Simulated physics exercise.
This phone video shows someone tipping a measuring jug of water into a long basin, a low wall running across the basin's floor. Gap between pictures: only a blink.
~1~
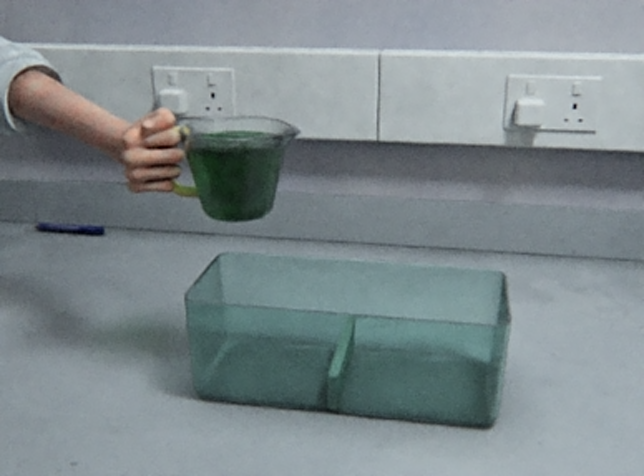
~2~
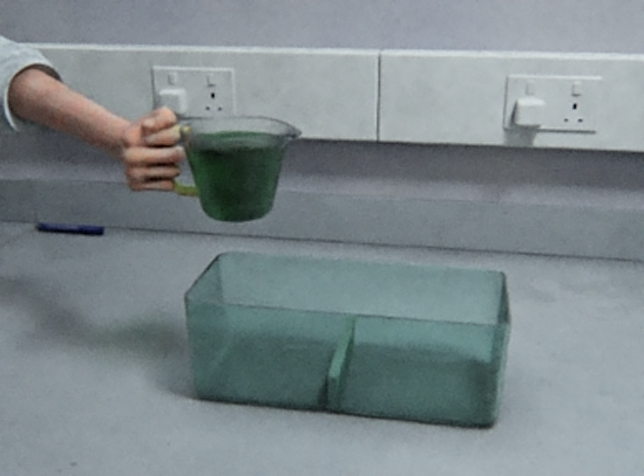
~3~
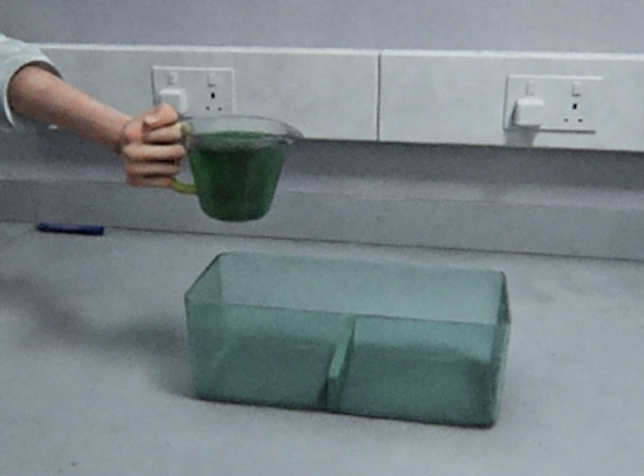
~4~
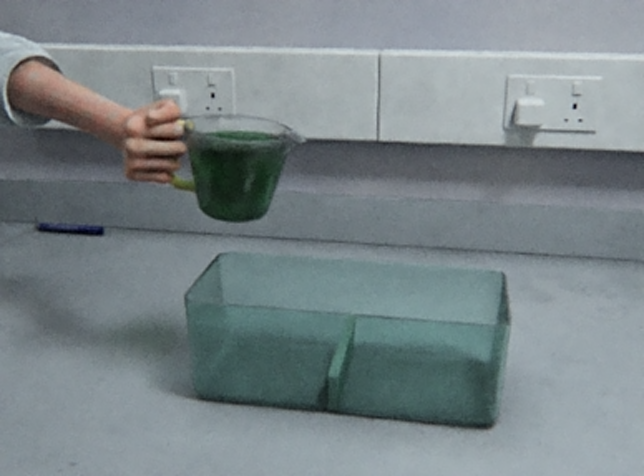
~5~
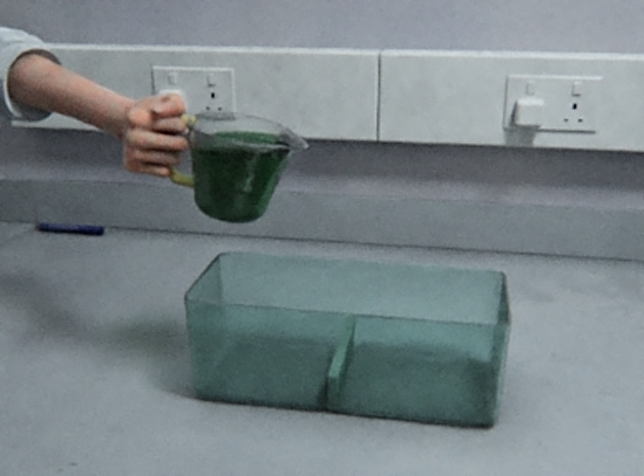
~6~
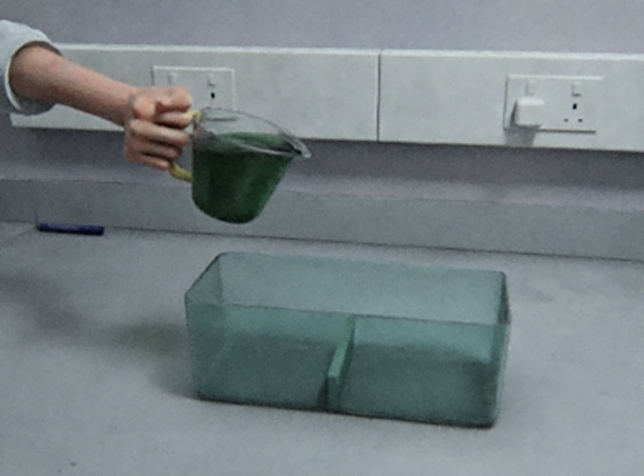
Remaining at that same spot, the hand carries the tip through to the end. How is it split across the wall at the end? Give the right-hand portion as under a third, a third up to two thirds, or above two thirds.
The share right of the wall lands inside the two marks of one third and two thirds.
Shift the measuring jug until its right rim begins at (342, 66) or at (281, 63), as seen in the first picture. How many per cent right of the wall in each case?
Roughly 90 in a hundred the first time and 50 in a hundred the second.
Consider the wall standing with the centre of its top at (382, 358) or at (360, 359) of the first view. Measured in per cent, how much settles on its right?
Case 1: 10 %; case 2: 35 %.
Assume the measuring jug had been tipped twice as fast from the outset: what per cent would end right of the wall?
It comes to some 35 per cent.
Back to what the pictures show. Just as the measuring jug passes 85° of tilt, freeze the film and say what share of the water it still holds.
About 45 %.
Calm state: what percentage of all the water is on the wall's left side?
Share approx. 45 %.
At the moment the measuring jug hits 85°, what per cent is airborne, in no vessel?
Close to 30 in a hundred.
A moment on, the measuring jug is tipped on its side and 47 per cent is still to pour, 2 is left of the wall and 24 right of it.
Next, the measuring jug is tipped right over and 1 per cent is still to pour, 44 is left of the wall and 51 right of it.
Then the measuring jug is tipped right over and 0 per cent is still to pour, 47 is left of the wall and 52 right of it.
Later the measuring jug is tipped right over and 0 per cent is still to pour, 47 is left of the wall and 52 right of it.
In the end 47 per cent lies left of the wall, 52 right of it and 1 outside.
